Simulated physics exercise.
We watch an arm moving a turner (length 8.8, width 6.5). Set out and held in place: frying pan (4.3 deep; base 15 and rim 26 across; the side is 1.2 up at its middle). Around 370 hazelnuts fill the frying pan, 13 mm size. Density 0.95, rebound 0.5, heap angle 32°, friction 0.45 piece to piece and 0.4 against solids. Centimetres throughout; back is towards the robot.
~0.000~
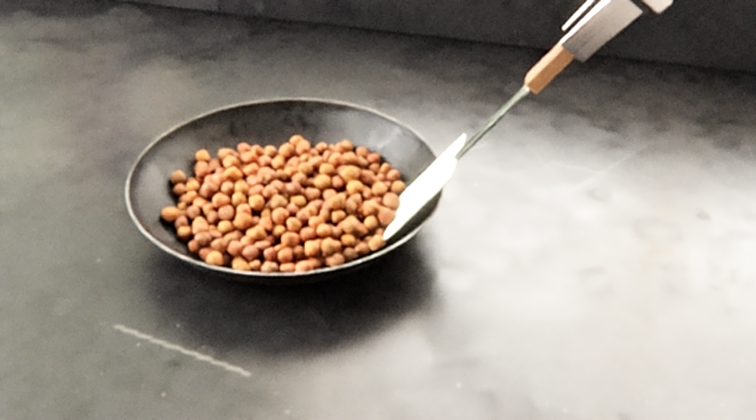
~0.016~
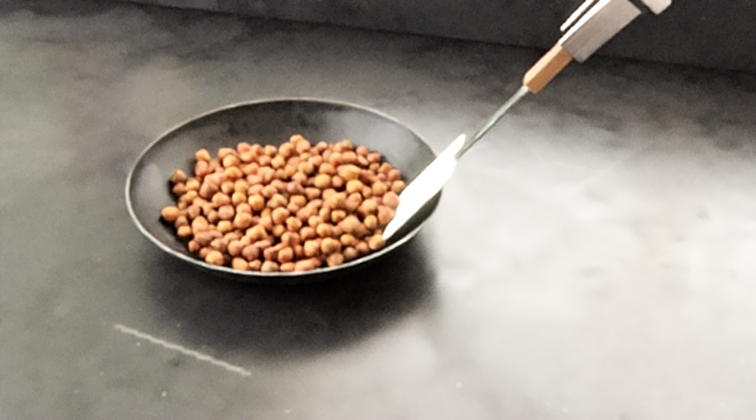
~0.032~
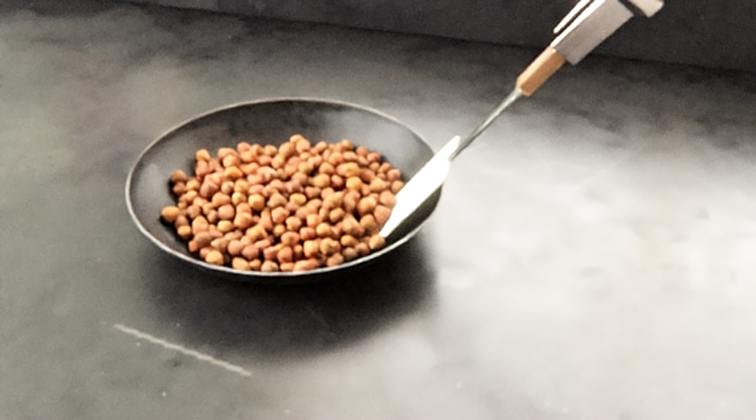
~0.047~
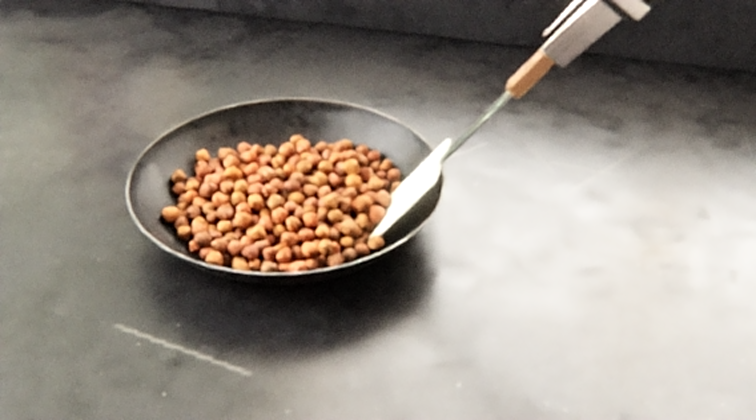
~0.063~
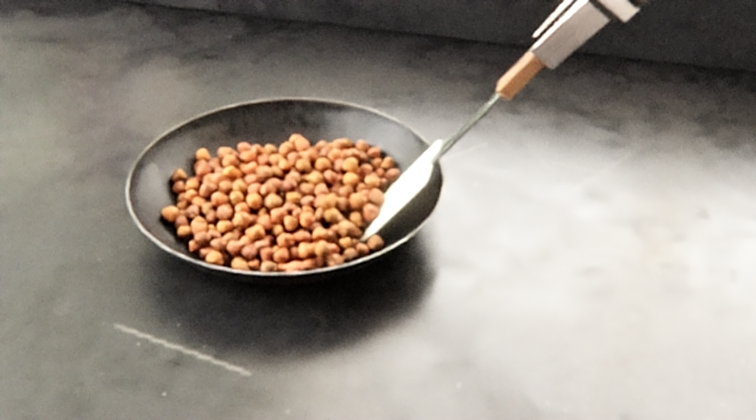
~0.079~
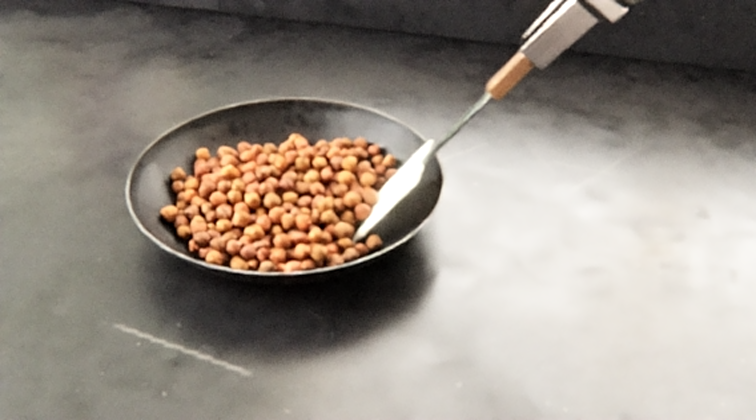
On a dark, mottled surface, a robot arm holds a turner with its pale blade in a black frying pan of hazelnuts and slides it slowly leftward, pushing the nuts at the right side slightly inward while the pan stays still.
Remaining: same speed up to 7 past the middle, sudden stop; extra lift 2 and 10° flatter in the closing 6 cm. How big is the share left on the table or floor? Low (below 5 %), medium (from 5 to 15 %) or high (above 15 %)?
Share on the table or floor: Low (below 5 %).
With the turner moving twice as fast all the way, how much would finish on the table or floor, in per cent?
In that case some 10 per cent.
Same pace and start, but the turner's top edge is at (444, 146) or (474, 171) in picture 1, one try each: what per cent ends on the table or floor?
Some 5 and 0 per cent.
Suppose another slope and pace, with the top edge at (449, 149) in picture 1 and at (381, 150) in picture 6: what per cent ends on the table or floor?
About 10 per cent.
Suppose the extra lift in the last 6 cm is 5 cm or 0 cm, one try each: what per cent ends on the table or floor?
About 5 and 0 per cent.
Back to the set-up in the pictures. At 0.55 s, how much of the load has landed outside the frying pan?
Roughly 2 per cent.
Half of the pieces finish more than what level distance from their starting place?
Some 3 cm.
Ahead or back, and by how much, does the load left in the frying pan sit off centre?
Some 3.5 cm ahead.
After 0.19 s, sloping 54°, highest piece 5 above the table; 369 in the frying pan.
After 0.30 s, sloping 50°, highest piece 6 above the table; 369 in the frying pan.
After 0.55 s, sloping 44°, highest piece 6 above the table; 364 in the frying pan, 4 on the table or floor, 1 on the blade or in flight.
After 1.60 s, sloping 44°, highest piece 6 above the table; 364 in the frying pan, 5 on the table or floor.
At rest, 364 in the frying pan, 5 on the table or floor. That is 1 % on the table or floor.
